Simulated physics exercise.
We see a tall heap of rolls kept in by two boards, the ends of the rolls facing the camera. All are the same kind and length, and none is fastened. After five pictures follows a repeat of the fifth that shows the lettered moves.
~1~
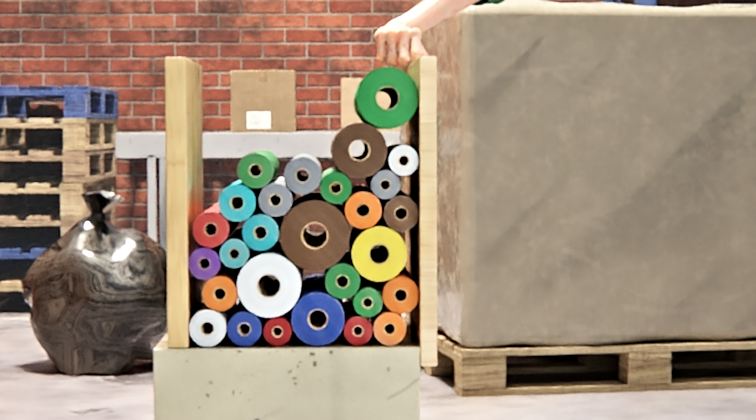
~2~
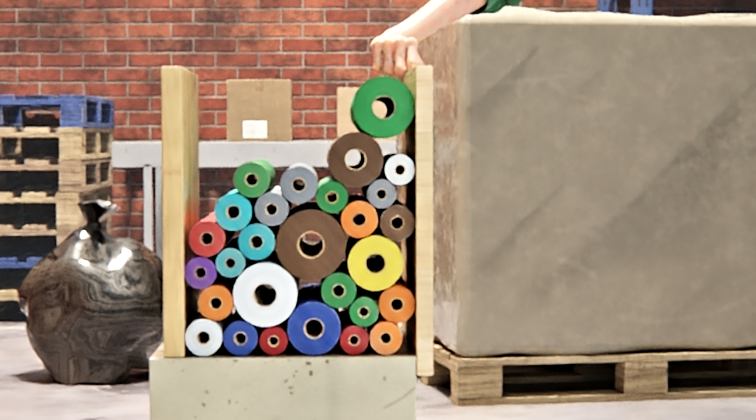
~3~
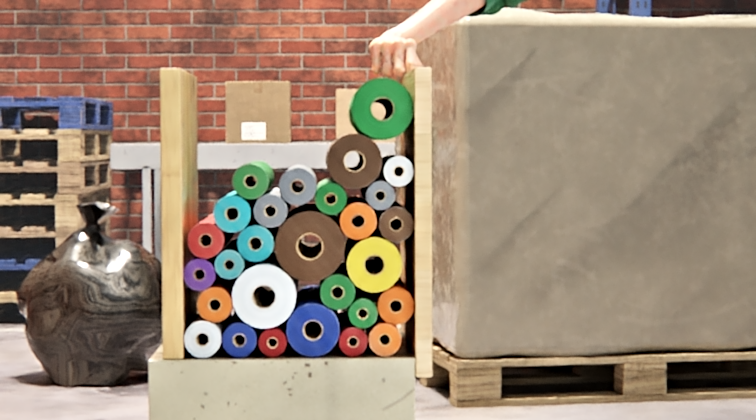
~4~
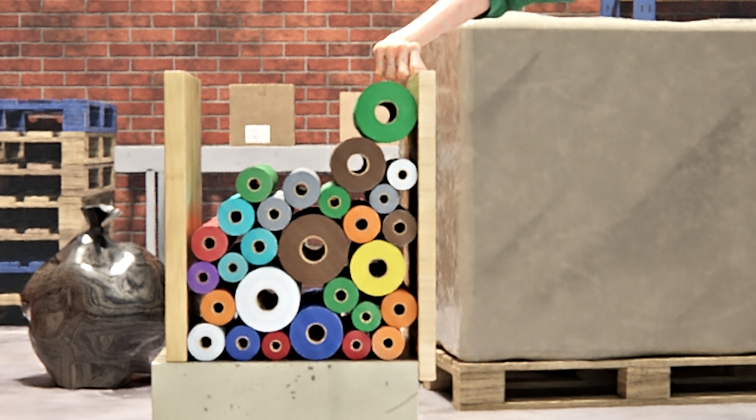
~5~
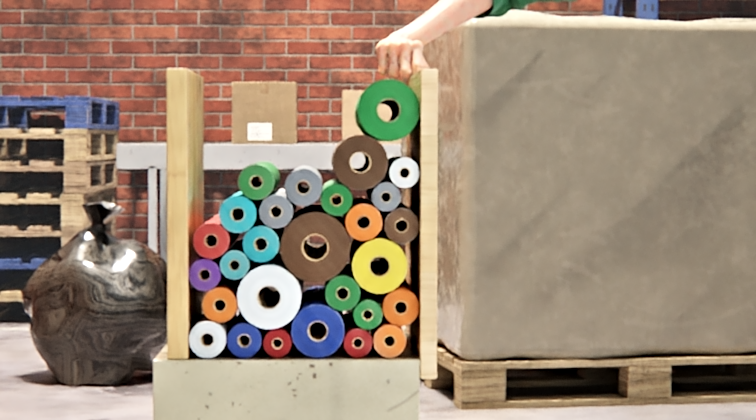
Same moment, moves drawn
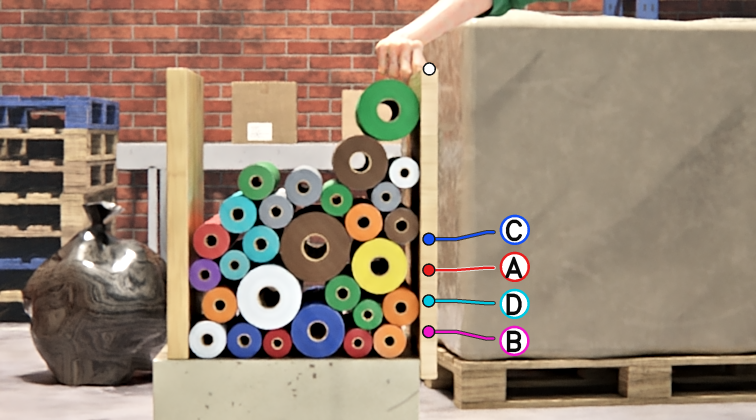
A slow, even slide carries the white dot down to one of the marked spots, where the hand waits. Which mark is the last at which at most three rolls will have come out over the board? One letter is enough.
Stop at C.
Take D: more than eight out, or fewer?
Fewer than eight.
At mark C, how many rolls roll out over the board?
It comes to two.
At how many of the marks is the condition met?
The number is one.
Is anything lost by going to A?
Yes.
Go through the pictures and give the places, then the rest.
The first picture shows a grey roll (303, 176); side board (420, 205); a white roll (207, 328).
The second picture shows a white roll (203, 338); an orange roll (386, 338).
The third picture shows a yellow roll (374, 265); an orange roll (358, 221).
The fourth picture shows a green roll (334, 202); a grey roll (302, 190).
The fifth picture shows side board (421, 218); a white roll (207, 340); an orange roll (390, 341).
On the marked copy, A at (429, 270); B at (429, 332); C at (429, 239); D at (429, 301); the white dot at (430, 69).
With C. Early on, top of the board (420, 142).
Further on, top of the board (420, 227).
At the end, top of the board (420, 239), two out over the board.
As for the rest, A more than three out over the board; B more than three out over the board; D more than three out over the board.
